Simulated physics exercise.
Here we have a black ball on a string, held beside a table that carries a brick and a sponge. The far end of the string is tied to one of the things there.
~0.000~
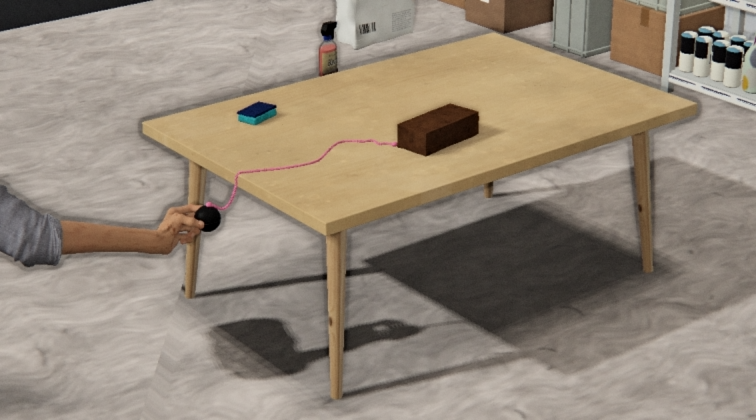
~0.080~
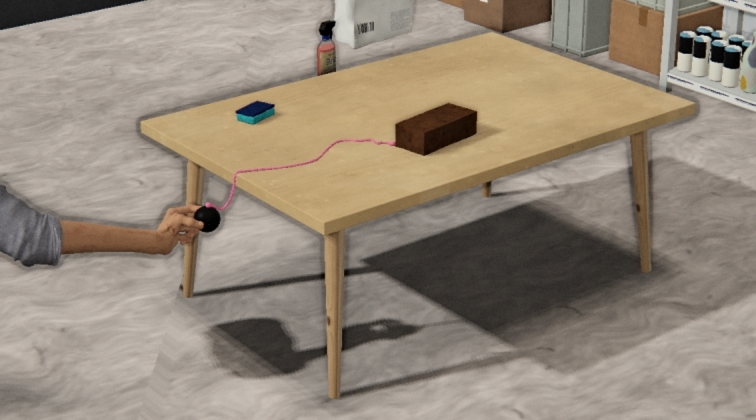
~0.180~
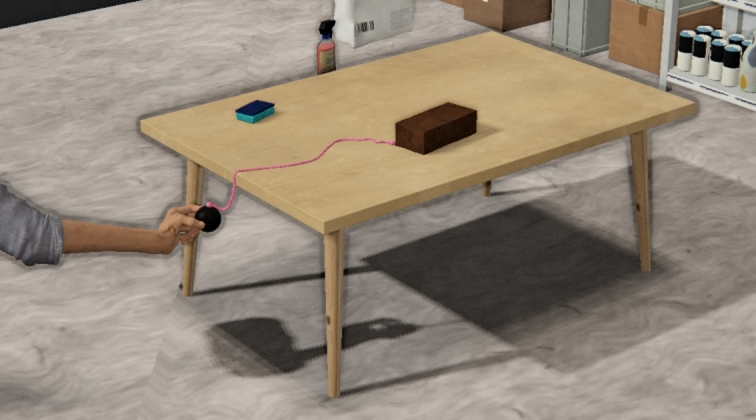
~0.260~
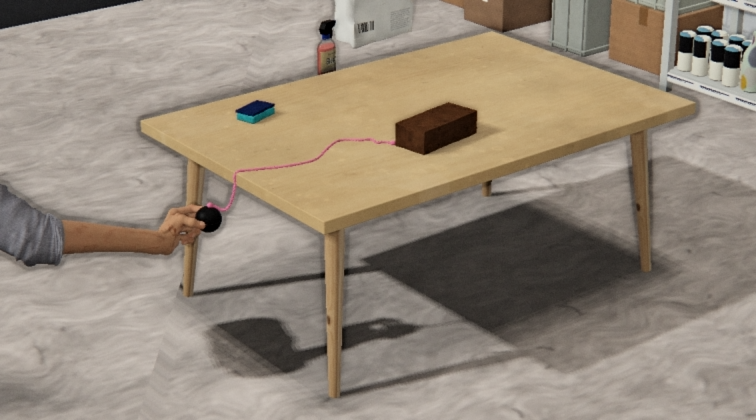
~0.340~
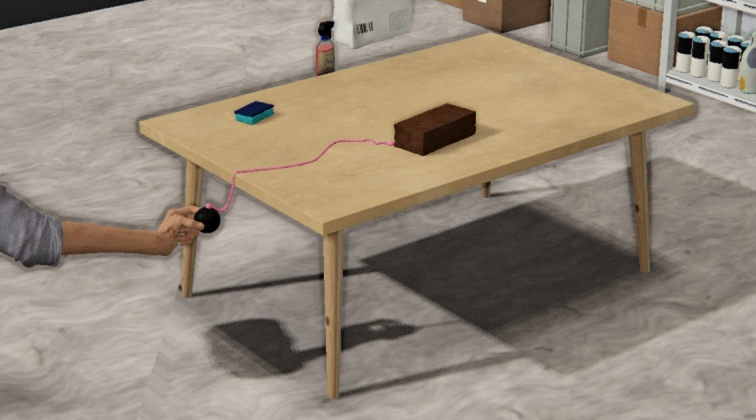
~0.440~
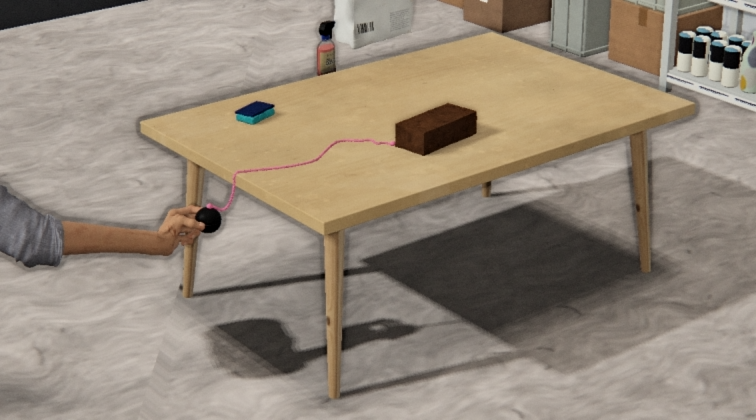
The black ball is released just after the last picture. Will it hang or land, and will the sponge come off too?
As it turns out, the black ball swings from the edge and the sponge stays on top.
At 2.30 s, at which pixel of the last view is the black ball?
Near (220, 274).
By 1.34 s, ball in the air near (218, 269); brick still; sponge still.
By 2.30 s, ball in the air near (220, 274); brick still; sponge still.
When it is over, ball in the air near (262, 268); brick still; sponge still. The black ball hangs in the air and the sponge remains where it stands.
